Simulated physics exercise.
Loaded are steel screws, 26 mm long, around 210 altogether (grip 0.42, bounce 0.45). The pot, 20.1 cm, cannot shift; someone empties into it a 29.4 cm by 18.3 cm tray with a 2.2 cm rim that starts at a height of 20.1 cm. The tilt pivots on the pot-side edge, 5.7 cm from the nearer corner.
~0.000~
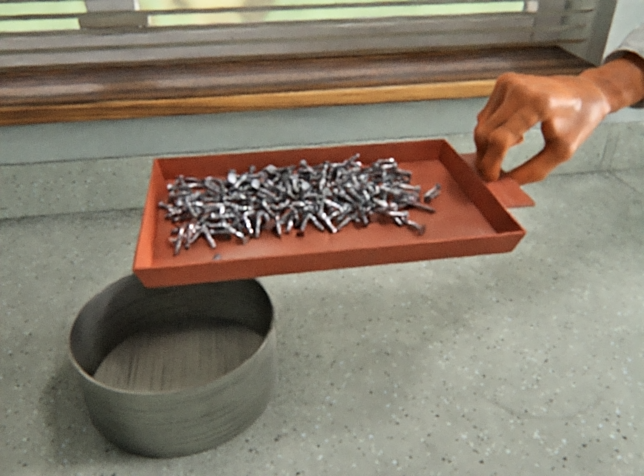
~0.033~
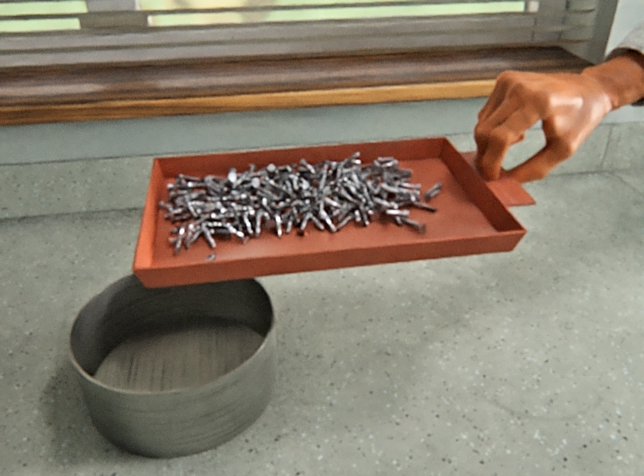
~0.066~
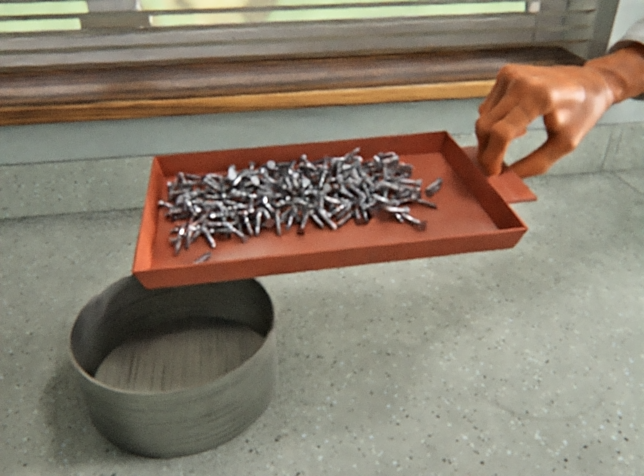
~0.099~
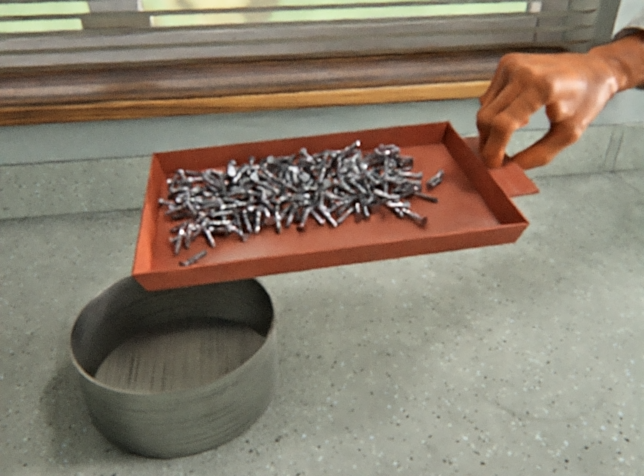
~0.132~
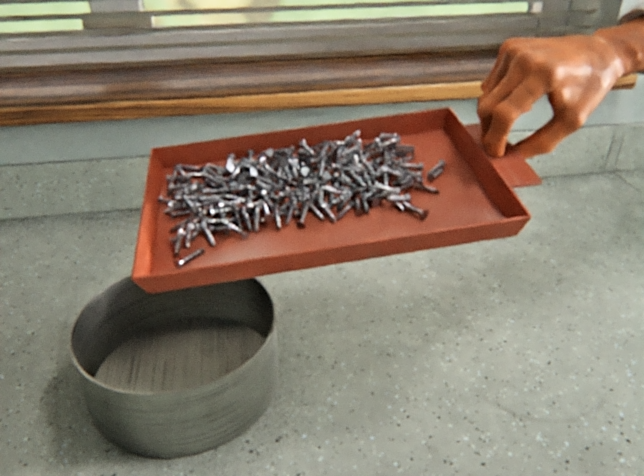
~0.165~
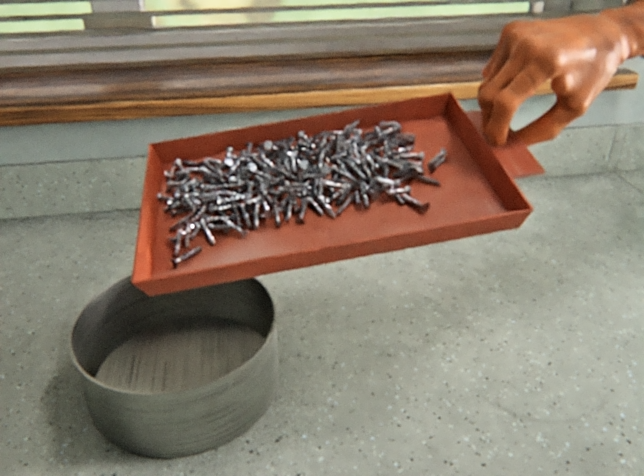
A speckled grey countertop beneath a wood-edged window sill with slatted blinds is seen from slightly above, and the view stays still. A shallow rust-red tray covered with a heap of silvery screws is held at its right-hand tab by an orange-brown hand, above and to the right of a round dark grey pot. The hand gradually raises the tray's right end, slanting it slightly down toward the left, while the screws shift little.
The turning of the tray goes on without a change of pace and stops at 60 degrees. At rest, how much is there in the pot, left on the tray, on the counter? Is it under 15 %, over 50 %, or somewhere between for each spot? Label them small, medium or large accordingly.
Pot - small, tray - medium, counter - large.
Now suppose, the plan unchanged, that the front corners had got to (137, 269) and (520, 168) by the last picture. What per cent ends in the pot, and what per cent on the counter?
Per cent by place - pot 30, counter 40.
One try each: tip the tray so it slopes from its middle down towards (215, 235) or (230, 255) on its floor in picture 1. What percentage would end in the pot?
First try: About 30 percent; second try: About 15 percent.
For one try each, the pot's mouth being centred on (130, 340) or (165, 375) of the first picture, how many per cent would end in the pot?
The shares would be near 20 and 65 per cent respectively.
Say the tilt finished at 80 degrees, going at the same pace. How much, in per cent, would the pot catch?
In that case it comes to about 10 in a hundred.
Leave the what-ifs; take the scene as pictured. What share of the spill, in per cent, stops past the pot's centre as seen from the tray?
About 60 per cent.
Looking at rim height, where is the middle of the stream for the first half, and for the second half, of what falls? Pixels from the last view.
At roughly (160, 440) first, later on at (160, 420).
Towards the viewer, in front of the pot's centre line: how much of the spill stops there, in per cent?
Share: Roughly 100 %.
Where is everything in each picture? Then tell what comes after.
In the first frame, tray tilt 0 degrees, front corners at (142, 263) and (516, 229); middle of the pieces at (285, 192); pot at (174, 317).
In the second frame, tray tilt 0 degrees, front corners at (142, 264) and (516, 228); middle of the pieces at (285, 191).
In the third frame, tray tilt 2 degrees, front corners at (142, 265) and (517, 225); middle of the pieces at (285, 189).
In the fourth frame, tray tilt 4 degrees, front corners at (142, 268) and (519, 220), lowest corner left front; middle of the pieces at (285, 185).
In the fifth frame, tray tilt 8 degrees, front corners at (141, 272) and (520, 213), lowest corner left front; middle of the pieces at (284, 179).
In the sixth frame, tray tilt 11 degrees, front corners at (141, 275) and (522, 206), lowest corner left front; middle of the pieces at (283, 173); pot at (176, 318). Its pace works out near 105 degrees a second.
After 0.40 s, tilt 36 degrees; the tray holds 100 %, the pot 0 %.
After 0.56 s, tilt 52 degrees; the tray holds 100 %, the pot 0 %.
After 0.84 s, tilt 60 degrees; the tray holds 55 %, the pot 0 %.
In the end, at 2.0 s, pot 5 %, tray 35 %, counter 60 %.
